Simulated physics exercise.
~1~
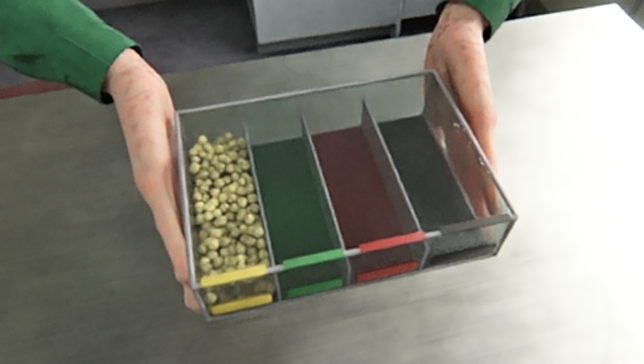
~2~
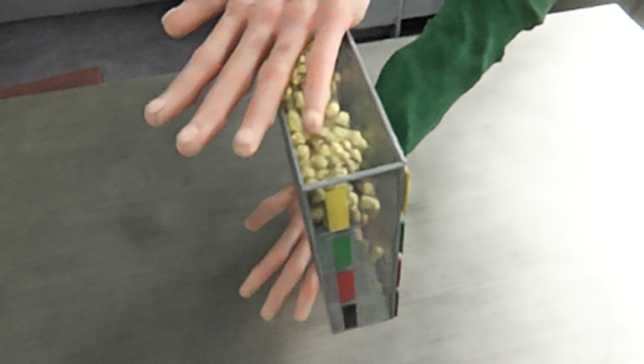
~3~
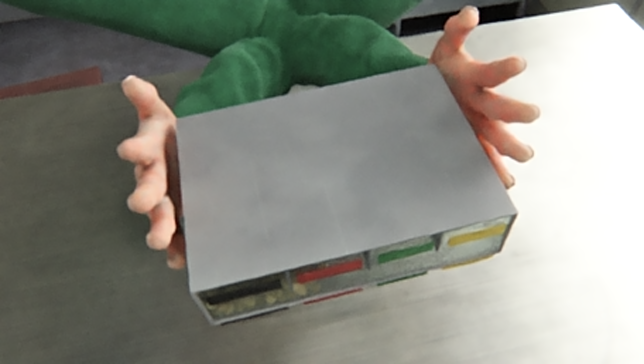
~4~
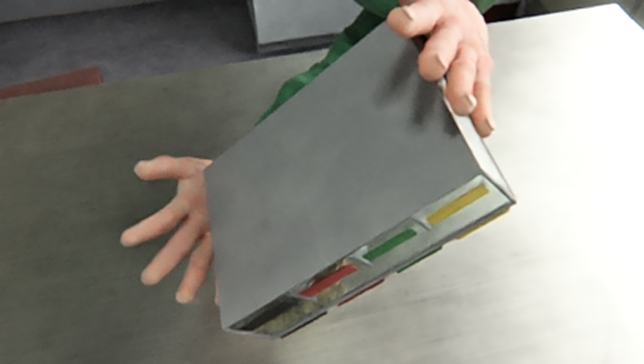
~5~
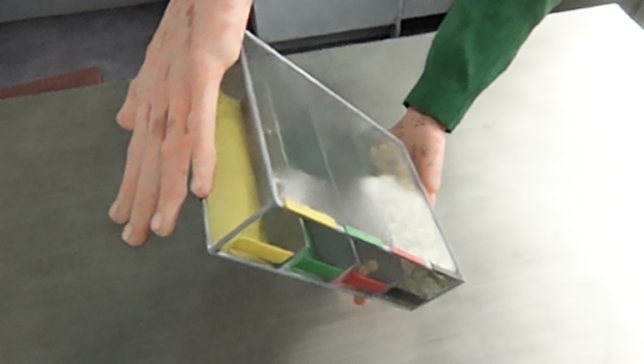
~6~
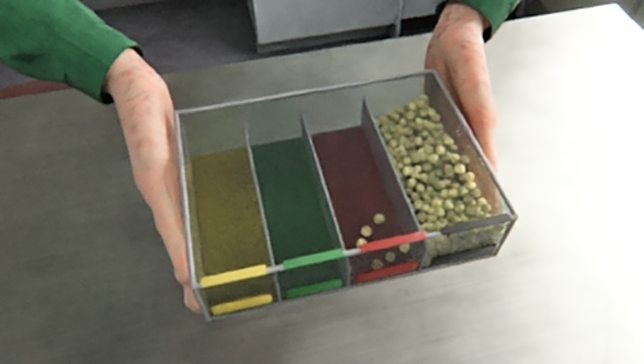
In this clip, two hands hold a clear-lidded box with beans in its yellow-marked left compartment, turn it over to show its grey underside, then bring it back level, leaving nearly all the beans in the black-marked right compartment and a few in the red-marked one.
